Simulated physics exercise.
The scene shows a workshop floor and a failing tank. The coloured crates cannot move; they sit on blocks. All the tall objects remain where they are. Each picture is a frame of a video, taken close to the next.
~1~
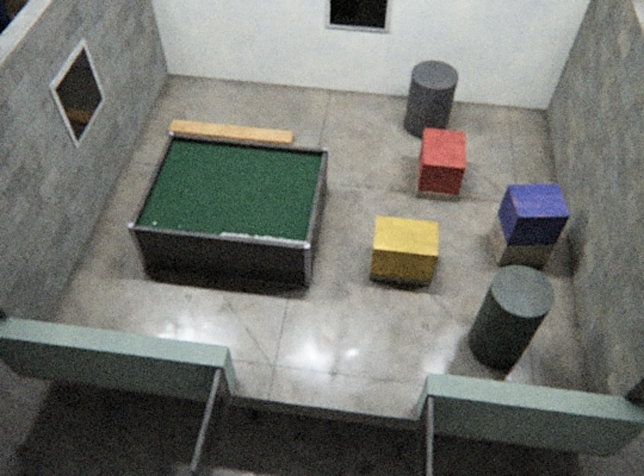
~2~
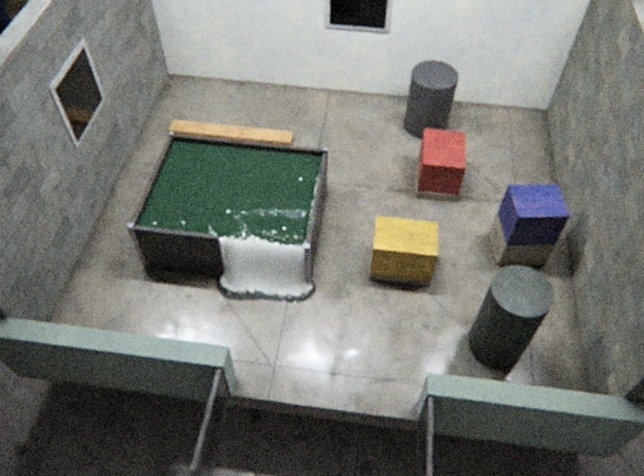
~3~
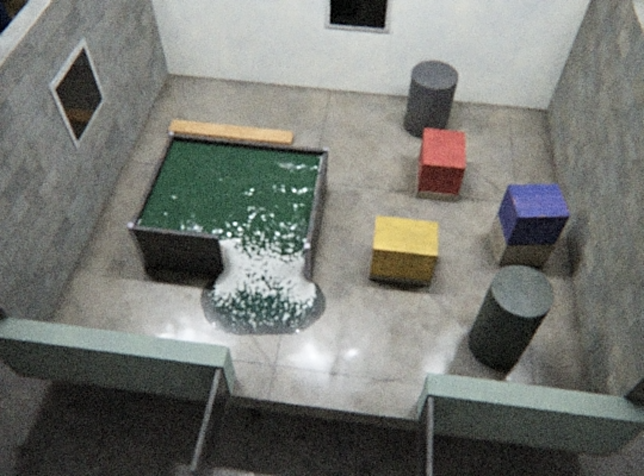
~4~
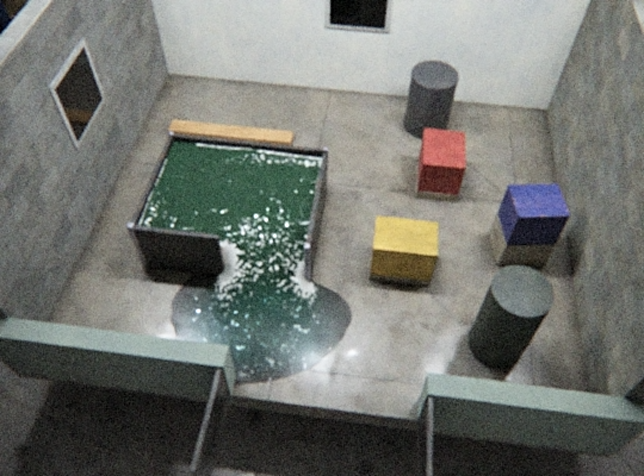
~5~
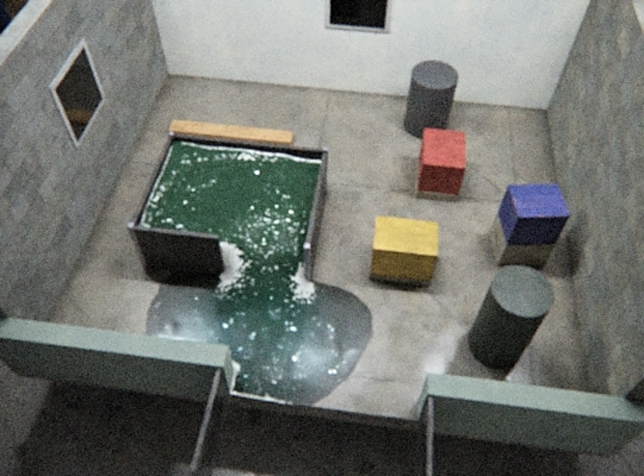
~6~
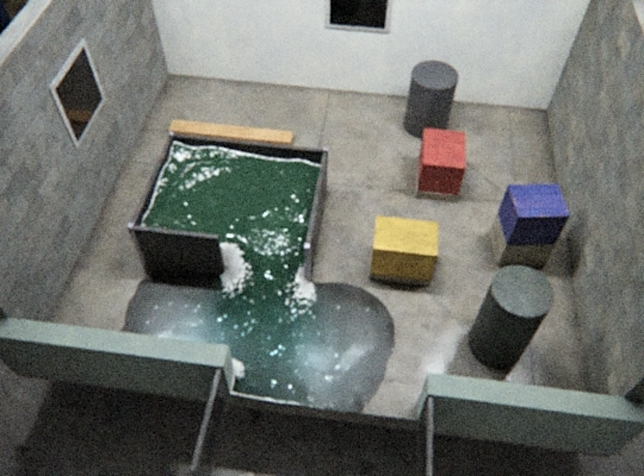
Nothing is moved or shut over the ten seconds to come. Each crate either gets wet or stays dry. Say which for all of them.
At the end, the red crate will be missed by the water; the yellow crate will be missed by the water; the blue crate will be missed by the water.
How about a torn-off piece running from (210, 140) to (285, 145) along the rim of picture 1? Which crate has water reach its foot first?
That is the red-painted one.
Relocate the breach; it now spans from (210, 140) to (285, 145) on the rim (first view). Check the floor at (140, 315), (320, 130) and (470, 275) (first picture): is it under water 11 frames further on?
The first comes out untouched, the second soaked, the third untouched.
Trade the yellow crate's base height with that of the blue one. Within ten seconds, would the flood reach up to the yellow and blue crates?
With the swap, yellow avoids the flood while blue avoids the flood.
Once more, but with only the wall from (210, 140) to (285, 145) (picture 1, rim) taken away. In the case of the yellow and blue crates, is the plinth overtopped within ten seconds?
Result: Yellow crate reached, blue crate not reached.
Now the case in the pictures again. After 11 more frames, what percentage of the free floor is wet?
My estimate is near 25 per cent.
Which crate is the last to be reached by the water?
Last of all: The red-painted one.
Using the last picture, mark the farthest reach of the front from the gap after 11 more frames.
Estimated pixel: (594, 423).
A moment on, water covers 15 % of the floor; the red crate not reached, the yellow crate not reached, the blue crate not reached.
Next, water covers 25 % of the floor; the red crate not reached, the yellow crate not reached, the blue crate not reached.
Then, water covers 35 % of the floor; the red crate not reached, the yellow crate not reached, the blue crate not reached.
Later, water covers 55 % of the floor; the red crate not reached, the yellow crate water round its plinth, the blue crate water round its plinth.
In the end, water covers 75 % of the floor; the red crate stayed above the water, the yellow crate stayed above the water, the blue crate stayed above the water.
